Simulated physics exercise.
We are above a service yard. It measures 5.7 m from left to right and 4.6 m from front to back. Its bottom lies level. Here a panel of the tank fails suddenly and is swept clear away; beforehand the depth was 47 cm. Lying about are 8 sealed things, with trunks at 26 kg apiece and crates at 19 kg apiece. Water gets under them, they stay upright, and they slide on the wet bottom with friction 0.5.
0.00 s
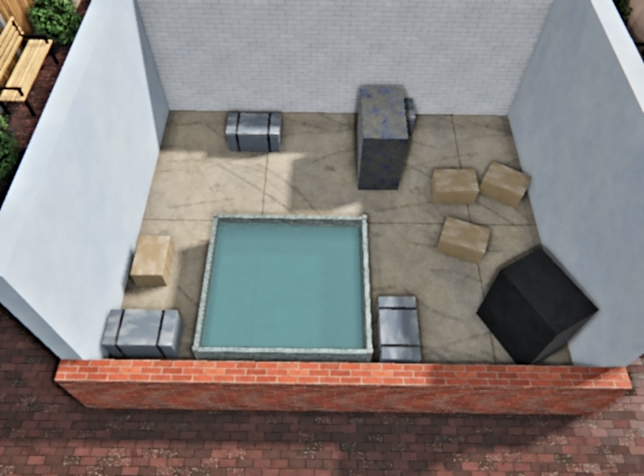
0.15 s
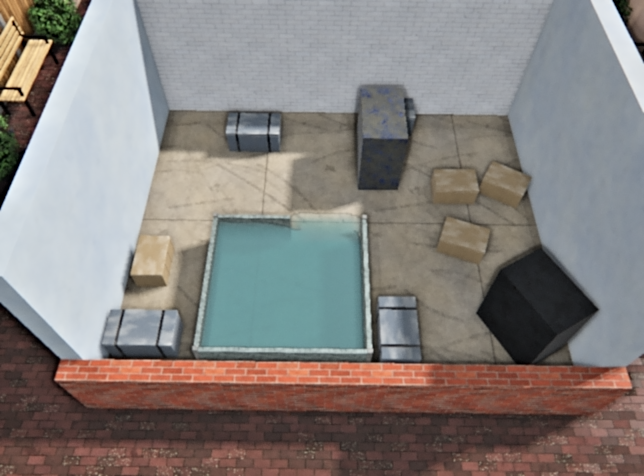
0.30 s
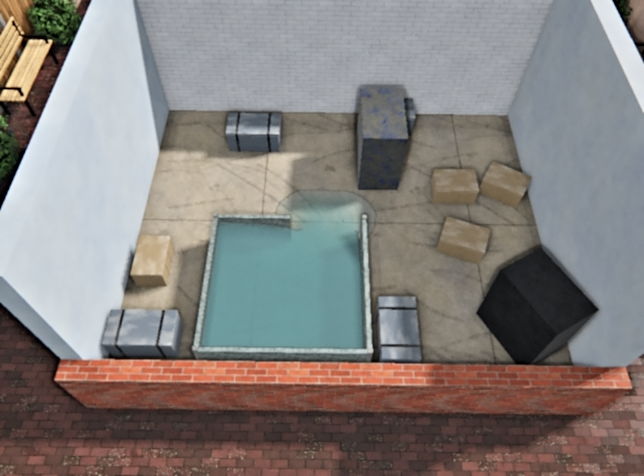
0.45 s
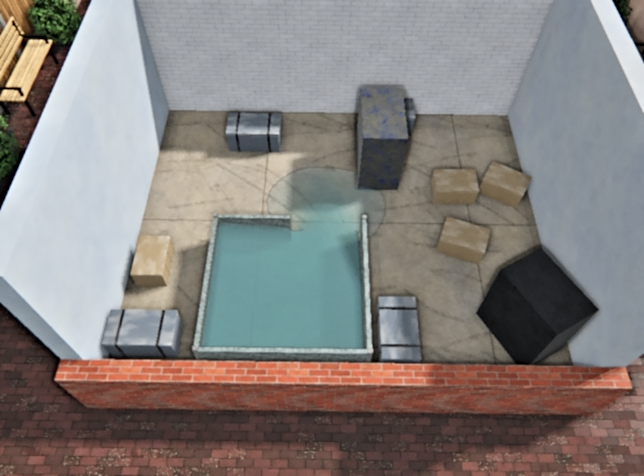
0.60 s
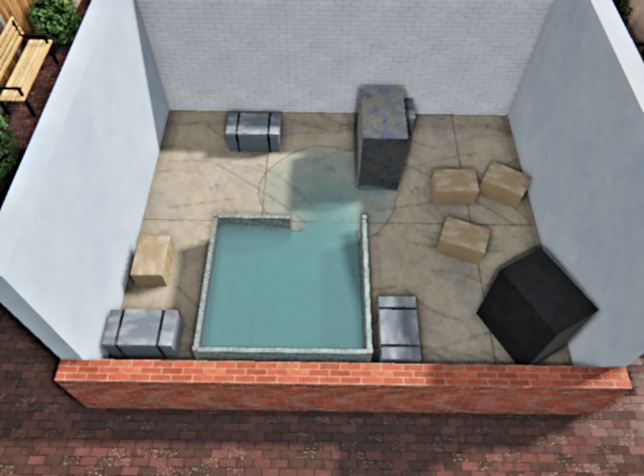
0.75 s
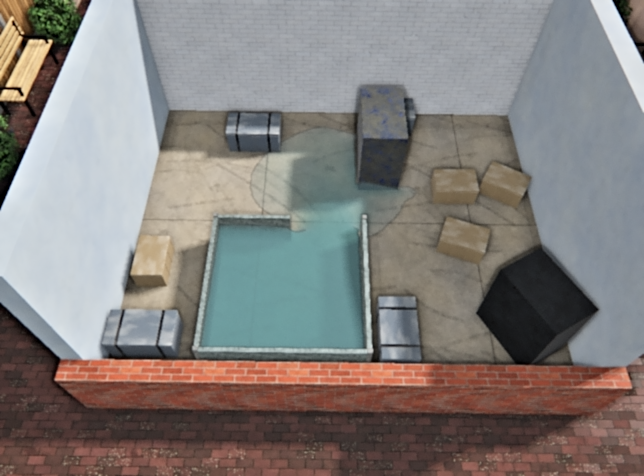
In a walled yard, water pours from the tank's back side and spreads across the ground.
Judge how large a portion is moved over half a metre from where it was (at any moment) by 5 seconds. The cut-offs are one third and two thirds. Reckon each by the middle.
A person watching would say not many, below a third.
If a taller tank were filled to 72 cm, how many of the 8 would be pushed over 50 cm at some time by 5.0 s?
Then the count would be 5.
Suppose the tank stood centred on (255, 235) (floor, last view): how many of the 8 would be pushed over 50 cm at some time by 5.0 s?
Then 4 of them would.
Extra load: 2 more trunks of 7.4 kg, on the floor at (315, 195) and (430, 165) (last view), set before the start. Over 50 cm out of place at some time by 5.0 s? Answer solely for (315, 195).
I'd say it comes out beyond the limit.
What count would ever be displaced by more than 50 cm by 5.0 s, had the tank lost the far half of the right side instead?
Result: 4 of them.
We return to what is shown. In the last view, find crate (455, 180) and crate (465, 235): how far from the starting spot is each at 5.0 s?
In turn: 10 cm, 5 cm.
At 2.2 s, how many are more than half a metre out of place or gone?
0 in all.
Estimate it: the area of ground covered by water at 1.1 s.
About 8.0 m2.
After 1.1 s 0 of 8 are over 50 cm from their spots; 0 afloat.
After 2.2 s 0 of 8 are over 50 cm from their spots; 0 afloat.
After 3.5 s 2 of 8 are over 50 cm from their spots; 0 afloat.
After 5.0 s 2 of 8 are over 50 cm from their spots, and 2 have been at some point; 2 afloat.
